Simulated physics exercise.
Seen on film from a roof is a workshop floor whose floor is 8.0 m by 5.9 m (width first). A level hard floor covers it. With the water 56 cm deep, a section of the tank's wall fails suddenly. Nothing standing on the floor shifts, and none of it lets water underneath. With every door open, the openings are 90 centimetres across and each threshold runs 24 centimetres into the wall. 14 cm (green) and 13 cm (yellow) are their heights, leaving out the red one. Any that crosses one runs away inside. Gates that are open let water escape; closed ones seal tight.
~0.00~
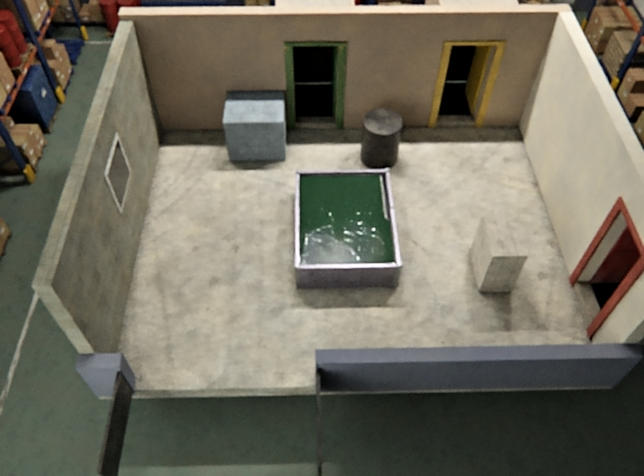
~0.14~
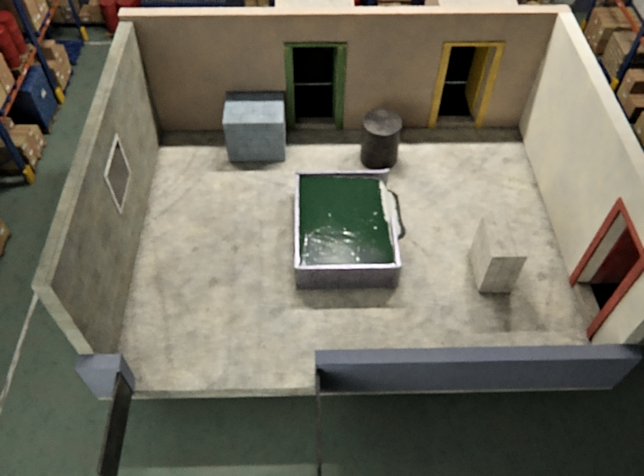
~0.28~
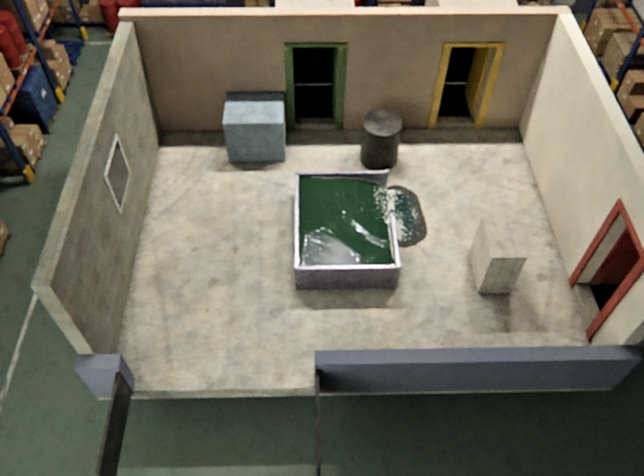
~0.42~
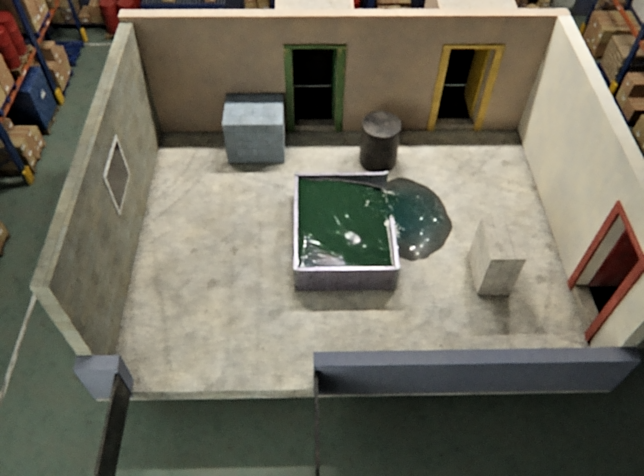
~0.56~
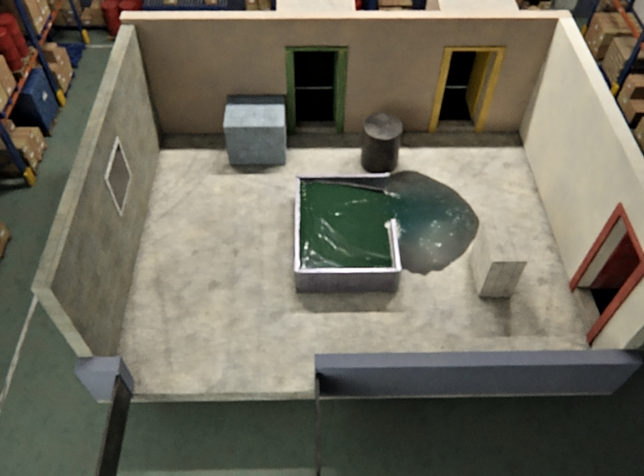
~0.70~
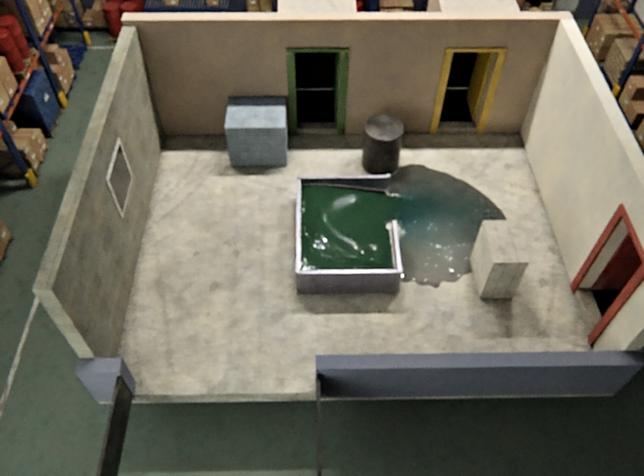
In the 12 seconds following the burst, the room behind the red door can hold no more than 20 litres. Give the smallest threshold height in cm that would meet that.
The threshold would need to be about 6 cm high.
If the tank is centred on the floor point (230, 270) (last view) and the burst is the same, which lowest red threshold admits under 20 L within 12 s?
Then about 7.0 centimetres at the least.
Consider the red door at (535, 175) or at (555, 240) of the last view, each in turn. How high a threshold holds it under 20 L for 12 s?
16 and 18 cm.
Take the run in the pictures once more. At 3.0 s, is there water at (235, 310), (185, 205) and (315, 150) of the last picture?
Spot one bone dry, spot two bone dry, spot three bone dry.
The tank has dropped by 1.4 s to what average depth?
Average depth: Approx. 39 cm.
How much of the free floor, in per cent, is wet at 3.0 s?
About 30 per cent.
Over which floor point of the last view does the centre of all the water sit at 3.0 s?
It lies near (426, 224) in the last picture.
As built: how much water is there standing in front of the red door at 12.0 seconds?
7.5 cm.
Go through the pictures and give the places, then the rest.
The first picture shows still water, 56 cm deep, in the tank at (345, 218); the red door at (603, 276) is dry.
In the second picture, the gap is at (386, 209), the front 0.2 m out at (400, 235); the back of the tank holds 56 cm.
In the third picture, the front is at (421, 233), 0.7 m from the gap at (386, 210); 0.8 m2 of floor is wet, 56 cm left at the back.
In the fourth picture, the gap is at (385, 212), the front 1.2 m out at (447, 229); the back of the tank holds 56 cm.
In the fifth picture, the front is at (474, 224), 1.7 m from the gap at (386, 214); 2.8 m2 of floor is wet, 54 cm left at the back.
In the sixth picture, the front is at a hidden place, 2.3 m from the gap at (387, 215); 4.1 m2 of floor is wet, 47 cm left at the back; 2.1 m in a straight line remain to the red door at (604, 283).
After 1.4 s water covers 20 % of the floor, deepest (30 cm) near (392, 217); it has not reached the red door.
After 3.0 s water covers 30 % of the floor, deepest (27 cm) near (524, 153); 7 cm at the red door, 0 litres in over its 17 cm threshold.
After 12.0 s water covers 85 % of the floor, deepest (10 cm) near (294, 155); 7 cm at the red door, 0 litres in over its 17 cm threshold.
At the red door as built, the water arrived by 2.0 s and peaked near 10 cm at 9.0 s.
Run again over the same 12 s with other heights there, 27 litres in over 5.5 cm, 8 litres over 7.5 cm. The limit of 20 litres is kept from about 6 cm up.
